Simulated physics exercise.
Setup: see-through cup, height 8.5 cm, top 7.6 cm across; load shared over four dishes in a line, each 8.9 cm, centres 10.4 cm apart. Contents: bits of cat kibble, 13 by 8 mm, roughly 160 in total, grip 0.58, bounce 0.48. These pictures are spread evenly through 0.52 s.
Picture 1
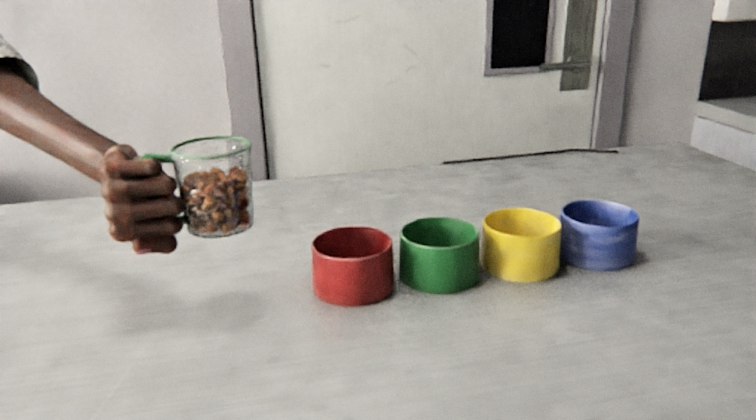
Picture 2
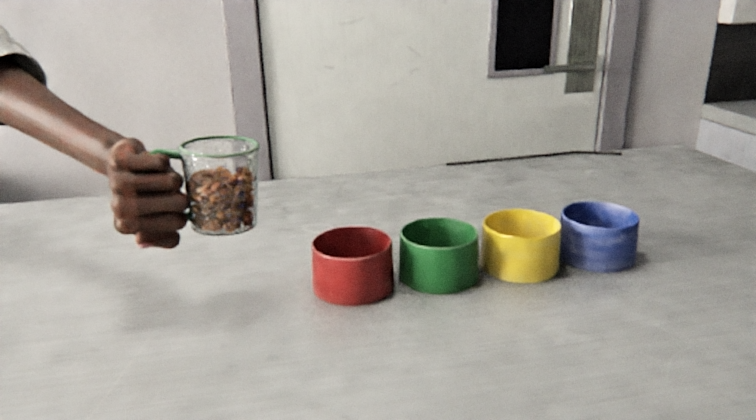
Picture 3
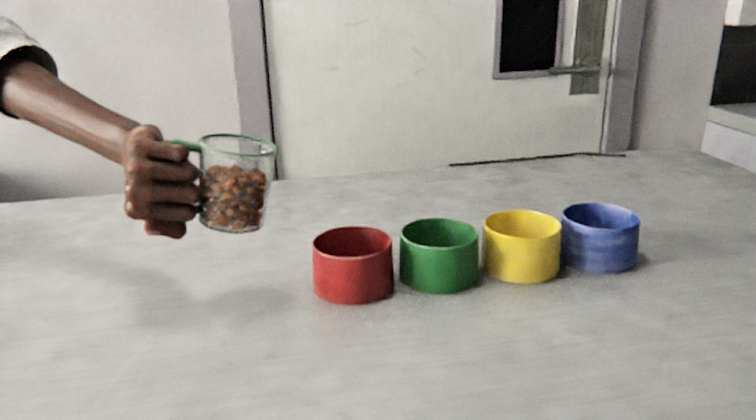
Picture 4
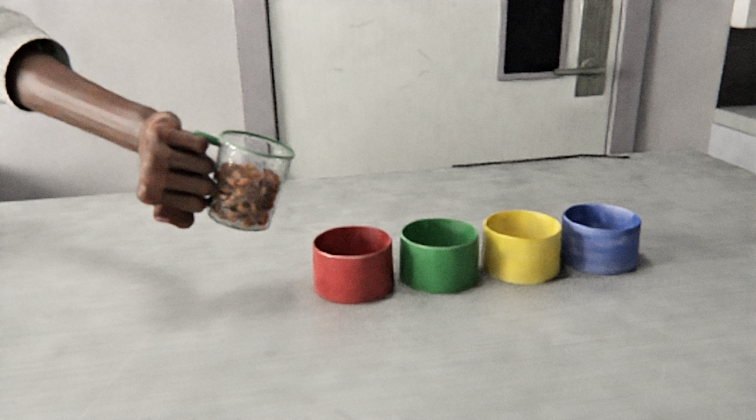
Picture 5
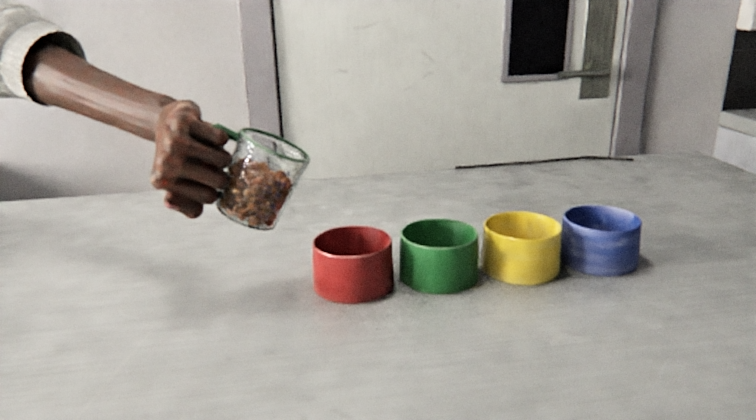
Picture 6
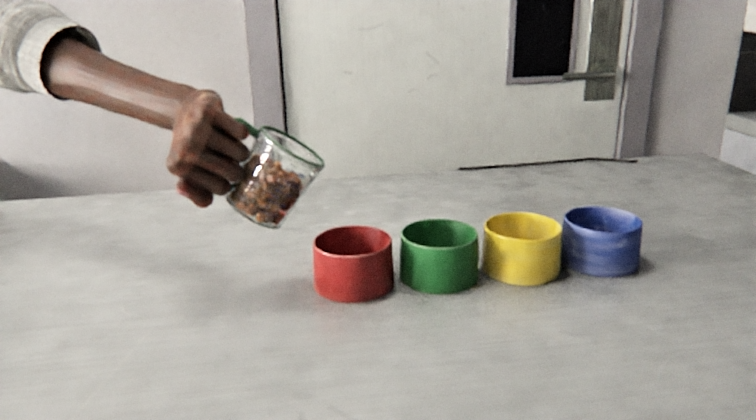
In this clip, a hand holds a clear cup partly filled with small brown pieces above a gray table, moving it a short way right while gradually tilting it toward a row of red, green, yellow and blue dishes.
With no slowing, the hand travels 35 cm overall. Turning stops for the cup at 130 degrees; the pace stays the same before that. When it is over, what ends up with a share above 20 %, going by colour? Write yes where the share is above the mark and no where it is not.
Red dish: No, blue dish: No, green dish: Yes, yellow dish: No, counter: No.
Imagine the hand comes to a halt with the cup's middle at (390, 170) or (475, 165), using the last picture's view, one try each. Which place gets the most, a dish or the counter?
The biggest share goes to green first, then to green.
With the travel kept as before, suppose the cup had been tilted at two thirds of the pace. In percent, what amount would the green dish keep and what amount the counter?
Shares: Green 0, counter 0.
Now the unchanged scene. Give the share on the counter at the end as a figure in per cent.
Roughly 0 per cent.
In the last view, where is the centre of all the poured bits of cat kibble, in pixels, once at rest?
Once everything settles, the centre is around (446, 256).
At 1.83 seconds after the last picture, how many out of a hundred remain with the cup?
About 0 percent of the load.
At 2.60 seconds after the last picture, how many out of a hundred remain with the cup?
0 per cent.
Then, 1.10 s after the last picture, tilt 117 degrees; cup holds 70 %, green 30 %.
Then, 1.83 s after the last picture, tilt 130 degrees; cup holds 0 %, green 100 %.
Then, 2.60 s after the last picture, tilt 130 degrees; cup holds 0 %, green 100 %.
In the end, red 0 %, blue 0 %, green 100 %, yellow 0 %, counter 0 %.
